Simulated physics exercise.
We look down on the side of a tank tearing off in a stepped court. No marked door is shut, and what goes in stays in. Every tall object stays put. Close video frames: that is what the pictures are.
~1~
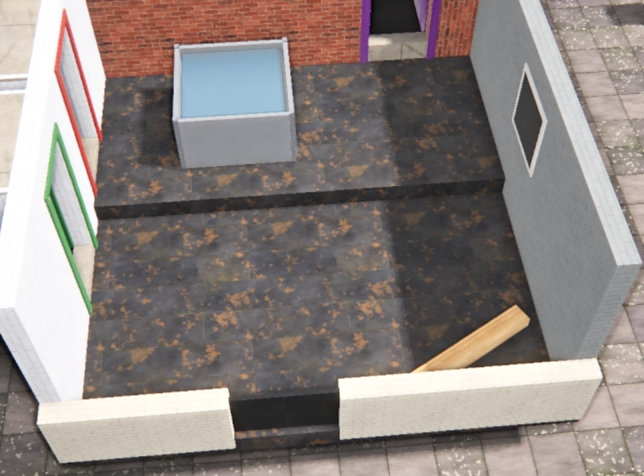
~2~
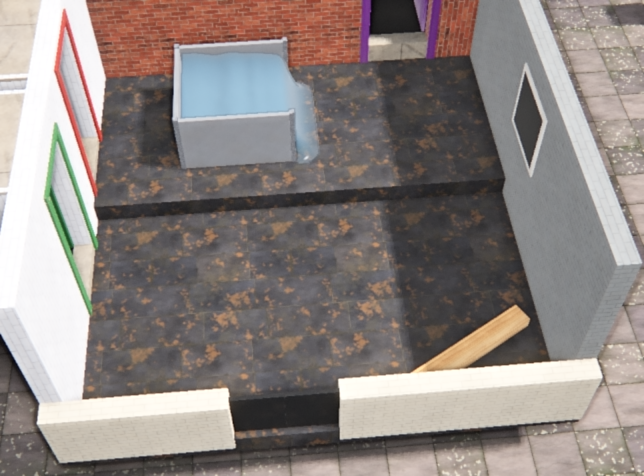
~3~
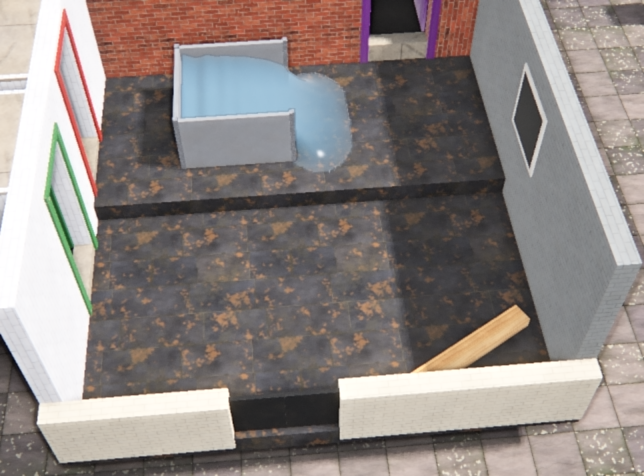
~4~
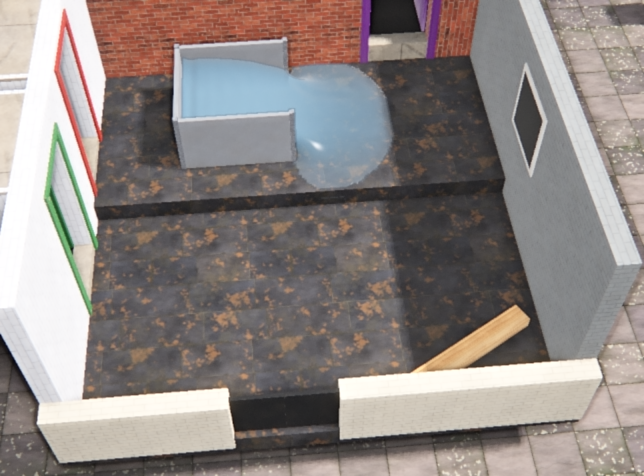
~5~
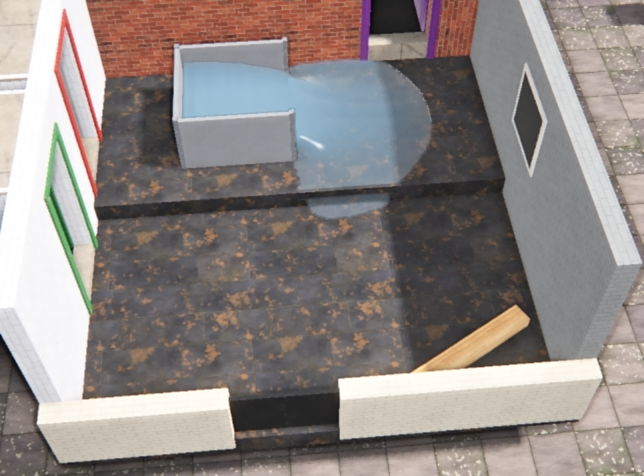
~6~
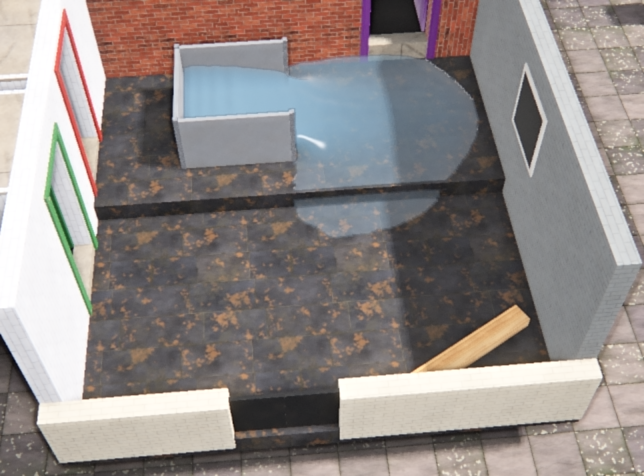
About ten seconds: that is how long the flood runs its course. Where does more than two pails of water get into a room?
Result: Red door: Does not exceed it, purple door: Does not exceed it, green door: Does not exceed it.
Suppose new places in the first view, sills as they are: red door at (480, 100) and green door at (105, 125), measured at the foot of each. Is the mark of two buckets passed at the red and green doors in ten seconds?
The red one spills past the mark, and the green one never reaches the limit.
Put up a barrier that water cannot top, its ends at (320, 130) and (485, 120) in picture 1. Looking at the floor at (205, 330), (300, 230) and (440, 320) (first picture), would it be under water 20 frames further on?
Untouched, untouched, submerged.
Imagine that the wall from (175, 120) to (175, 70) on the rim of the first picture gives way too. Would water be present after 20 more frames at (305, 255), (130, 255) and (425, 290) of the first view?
Point by point: Unwetted; soaked; unwetted.
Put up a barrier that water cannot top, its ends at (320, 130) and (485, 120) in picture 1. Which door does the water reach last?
The last is the green-painted one.
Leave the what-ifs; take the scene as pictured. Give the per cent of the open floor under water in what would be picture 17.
Share estimate: About 35 per cent.
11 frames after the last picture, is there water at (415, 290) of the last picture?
Lab note - point status: Swamped.
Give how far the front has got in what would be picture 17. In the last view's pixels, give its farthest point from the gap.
I'd say around (548, 393).
A moment on, water covers 30 % of the floor; the red door not reached, the purple door wet at the sill, nothing in, the green door not reached.
Next, water covers 35 % of the floor; the red door not reached, the purple door wet at the sill, nothing in, the green door not reached.
Then, water covers 50 % of the floor; the red door not reached, the purple door wet at the sill, nothing in, the green door not reached.
Later, water covers 75 % of the floor; the red door not reached, the purple door wet at the sill, nothing in, the green door wet at the sill, nothing in.
In the end, water covers 90 % of the floor; the red door wet at the sill, nothing in, the purple door wet at the sill, nothing in, the green door wet at the sill, nothing in.
